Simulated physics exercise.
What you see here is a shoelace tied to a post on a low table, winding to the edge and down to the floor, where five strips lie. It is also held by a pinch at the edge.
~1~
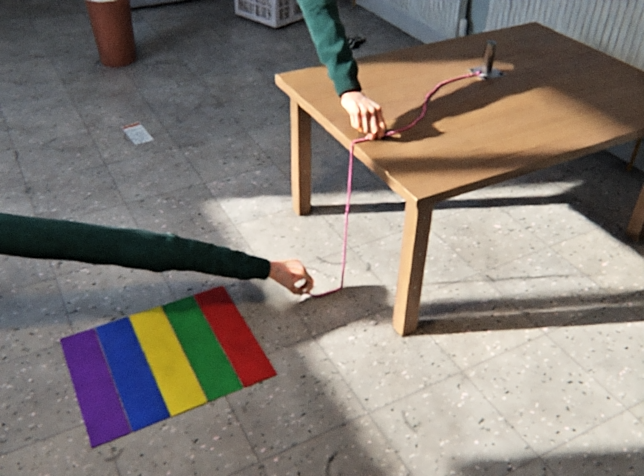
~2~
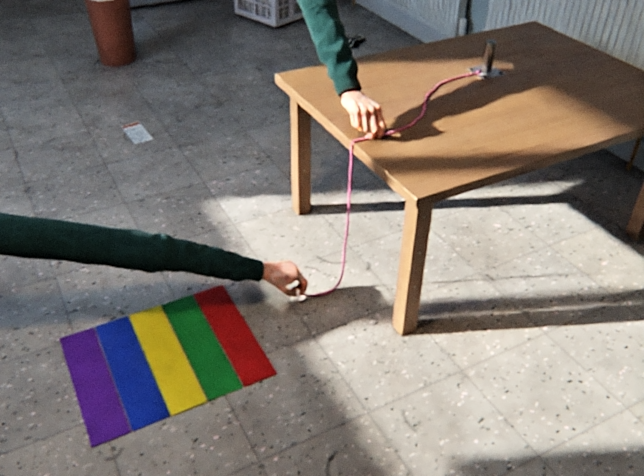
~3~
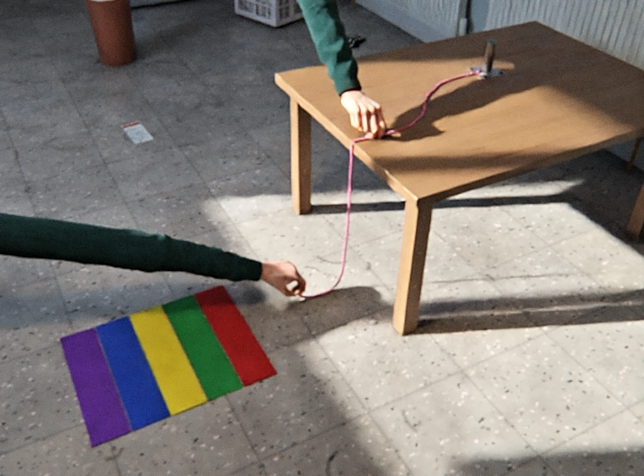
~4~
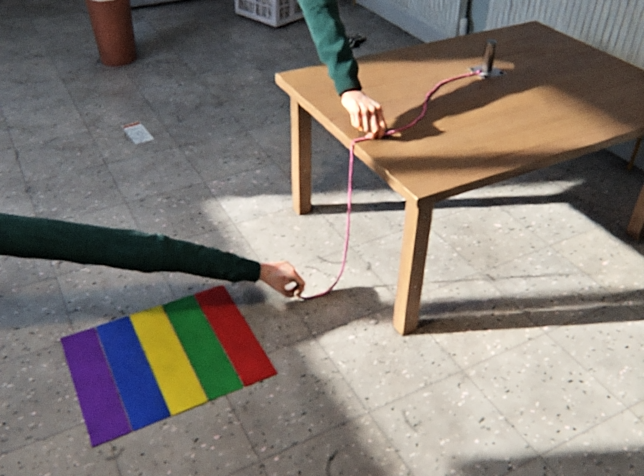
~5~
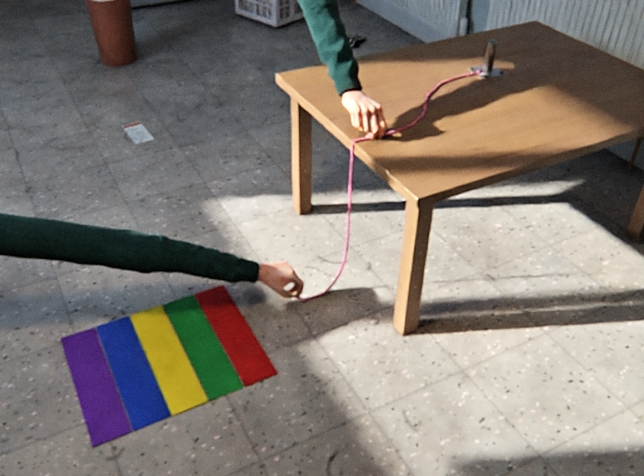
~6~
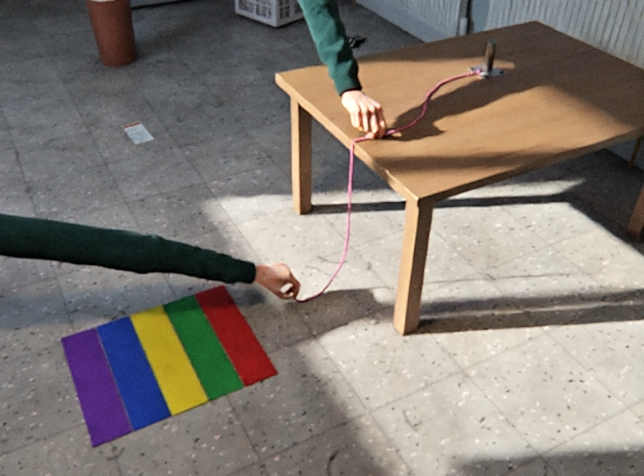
The clip opens on a pink cord running from a post across a low wooden table, pinched at the edge by one hand, with its lower end held near the floor by another. The lower hand shifts very slightly left toward five coloured strips, while the upper hand stays still.
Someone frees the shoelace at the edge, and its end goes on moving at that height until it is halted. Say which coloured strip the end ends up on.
It ends up on the green strip.
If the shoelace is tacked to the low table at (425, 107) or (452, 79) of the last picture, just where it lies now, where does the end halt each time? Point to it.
In order of the tries, it's near (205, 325) and near (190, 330).
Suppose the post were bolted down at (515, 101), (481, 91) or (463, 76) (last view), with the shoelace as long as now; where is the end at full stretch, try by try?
In order, near (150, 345), (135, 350) and (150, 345).
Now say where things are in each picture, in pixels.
In the first picture, end (305, 292); red (251, 363); green (216, 376); yellow (181, 389); blue (143, 404); purple (105, 418).
In the second picture, end (298, 293); shoelace through (457, 78) (426, 100) (403, 129) (351, 157) (348, 221) (342, 275).
In the third picture, end (297, 294).
In the fourth picture, end (296, 294); shoelace through (457, 78) (426, 100) (404, 128) (352, 157) (348, 221) (340, 275).
In the fifth picture, end (294, 295).
In the sixth picture, end (291, 296); shoelace through (457, 78) (427, 100) (404, 128) (352, 157) (349, 221) (334, 276).
Soon after, end near (244, 313); over red.
After that, end near (212, 324); over green.
At the stop, end near (192, 331); over green. The green one.
